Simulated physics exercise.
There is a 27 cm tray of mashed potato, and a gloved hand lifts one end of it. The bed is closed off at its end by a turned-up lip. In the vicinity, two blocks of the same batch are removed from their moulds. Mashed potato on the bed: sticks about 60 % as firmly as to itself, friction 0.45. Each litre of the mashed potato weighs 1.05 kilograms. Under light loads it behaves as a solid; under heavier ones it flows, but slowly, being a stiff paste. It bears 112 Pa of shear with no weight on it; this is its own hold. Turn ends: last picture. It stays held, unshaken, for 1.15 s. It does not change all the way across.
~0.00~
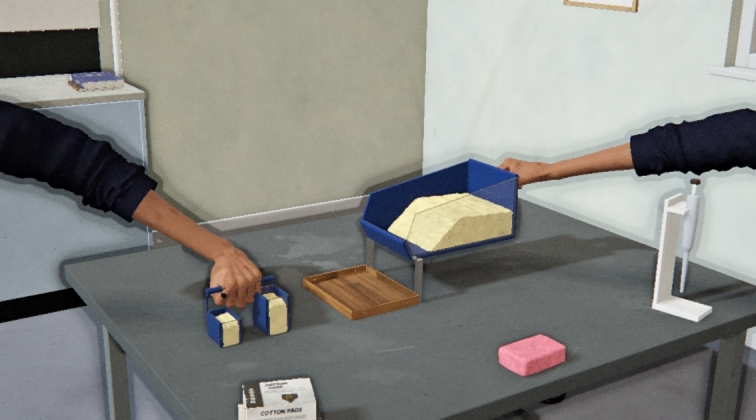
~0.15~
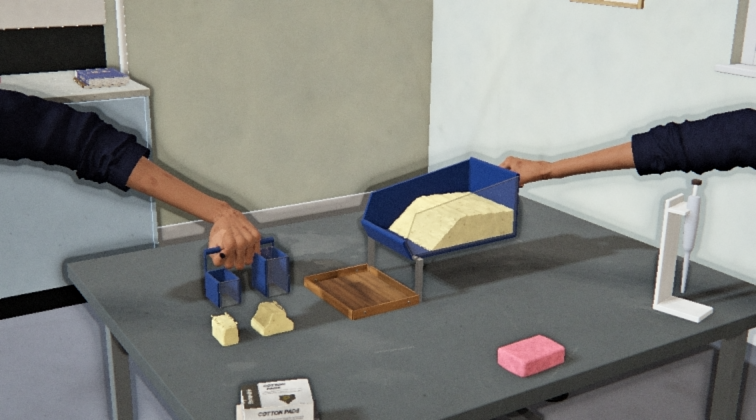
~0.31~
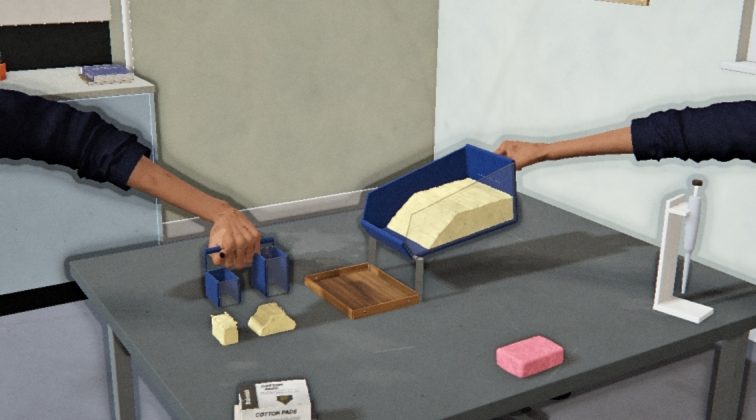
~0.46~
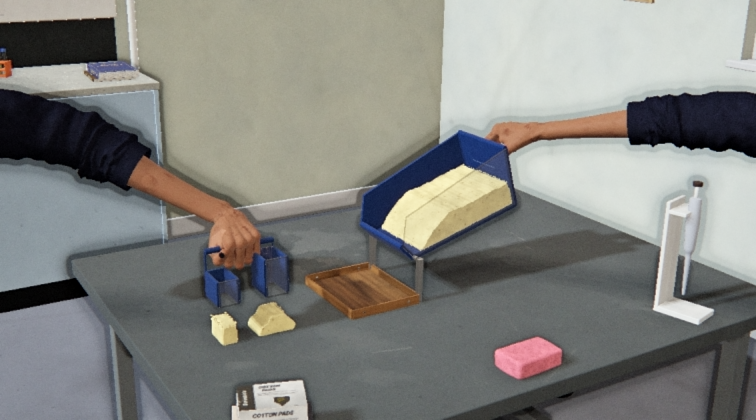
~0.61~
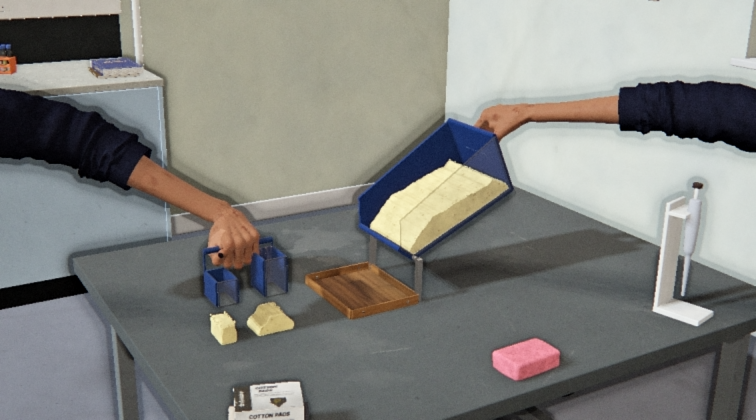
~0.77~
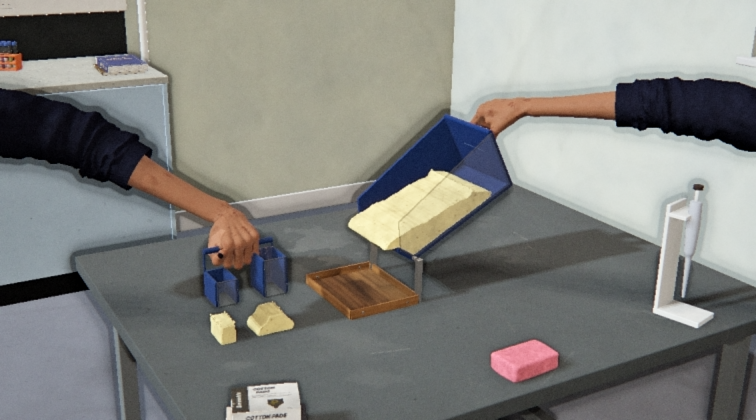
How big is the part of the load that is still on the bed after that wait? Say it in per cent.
About 53 %.
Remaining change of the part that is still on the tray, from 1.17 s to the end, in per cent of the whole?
About 3 per cent of the whole.
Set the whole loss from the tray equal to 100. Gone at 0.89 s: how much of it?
30 per cent.
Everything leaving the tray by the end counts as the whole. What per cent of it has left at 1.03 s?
Close to 70 in a hundred.
By 0.89 s, the tilt is 27 degrees and 84 % is on the bed.
By 1.03 s, the tilt is 27 degrees and 66 % is on the bed.
By 1.17 s, the tilt is 27 degrees and 56 % is on the bed.
By 1.31 s, the tilt is 27 degrees and 53 % is on the bed.
By 1.88 s, at the end, the tilt is 27 degrees and 53 % is on the bed.
